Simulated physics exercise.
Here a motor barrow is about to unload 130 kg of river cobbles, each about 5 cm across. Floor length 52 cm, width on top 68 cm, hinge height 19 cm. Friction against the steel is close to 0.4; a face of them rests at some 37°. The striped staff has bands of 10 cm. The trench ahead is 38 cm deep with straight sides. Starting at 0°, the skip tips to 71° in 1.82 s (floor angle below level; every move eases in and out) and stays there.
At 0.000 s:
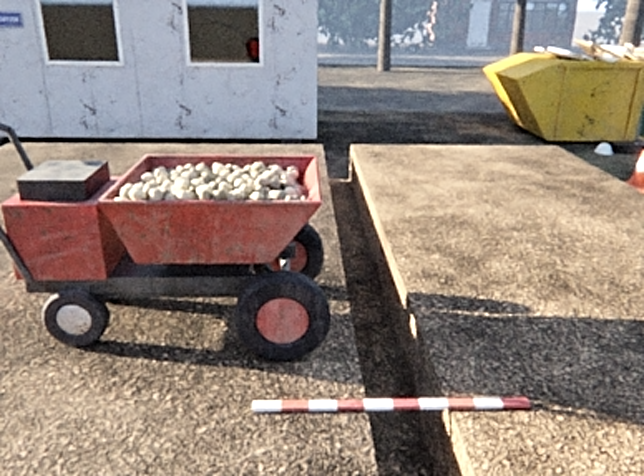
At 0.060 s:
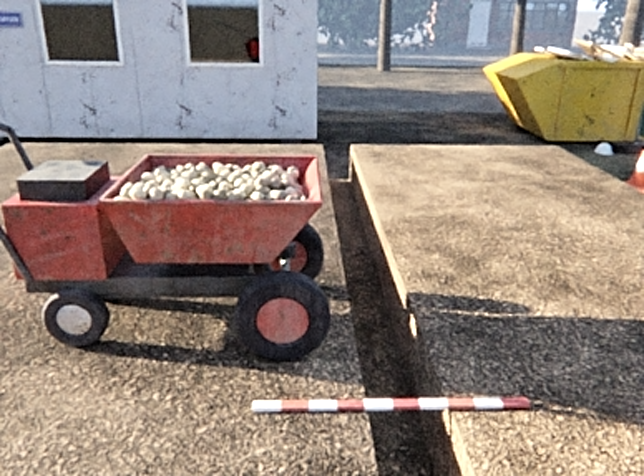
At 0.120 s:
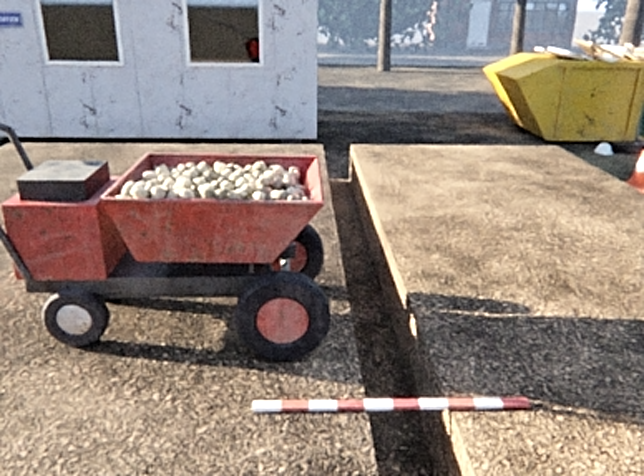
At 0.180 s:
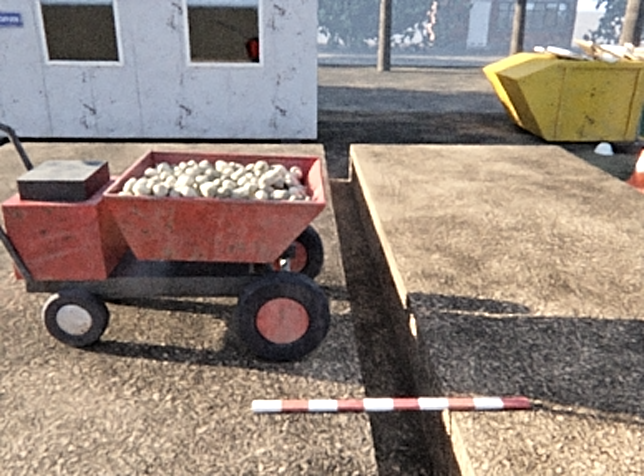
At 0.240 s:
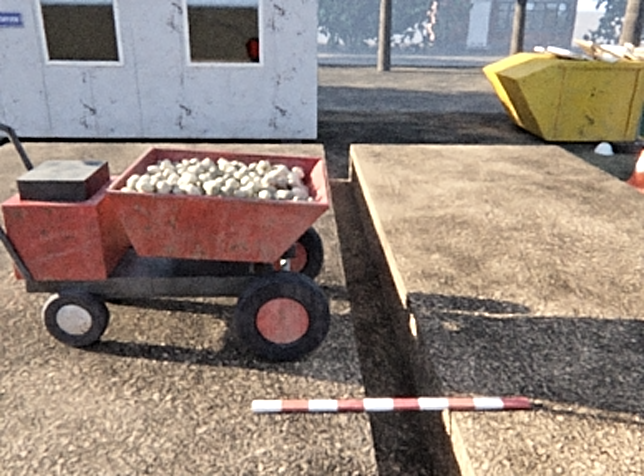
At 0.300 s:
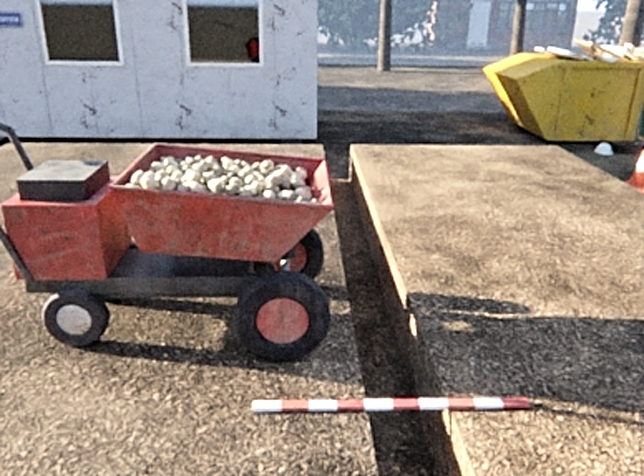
A red skip heaped with pale rounded stones tilts very slightly toward the right on its small motor barrow, its back edge lifting a little while the wheels stay still. The barrow stands at left beside a narrow trench, with a red-and-white striped staff lying in front. Behind are a white cabin and a yellow container, all seen from a fixed, slightly raised side view in a sunlit yard.
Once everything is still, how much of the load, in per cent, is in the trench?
Some 45 per cent of it.
After 1.4 s the floor is at 60°; 99 % in the skip, 1 % in the trench; the foremost stones are at (413, 264).
After 1.9 s the floor is at 71°; 46 % in the skip, 9 % in the trench, 45 % past the trench; the foremost stones are at (538, 316).
After 2.3 s the floor is at 71°; 22 % in the skip, 19 % in the trench, 58 % past the trench; the foremost stones are at (599, 318).
After 4.2 s the floor is at 71°; 0 % in the skip, 45 % in the trench, 55 % past the trench; the foremost stones are at (632, 329).
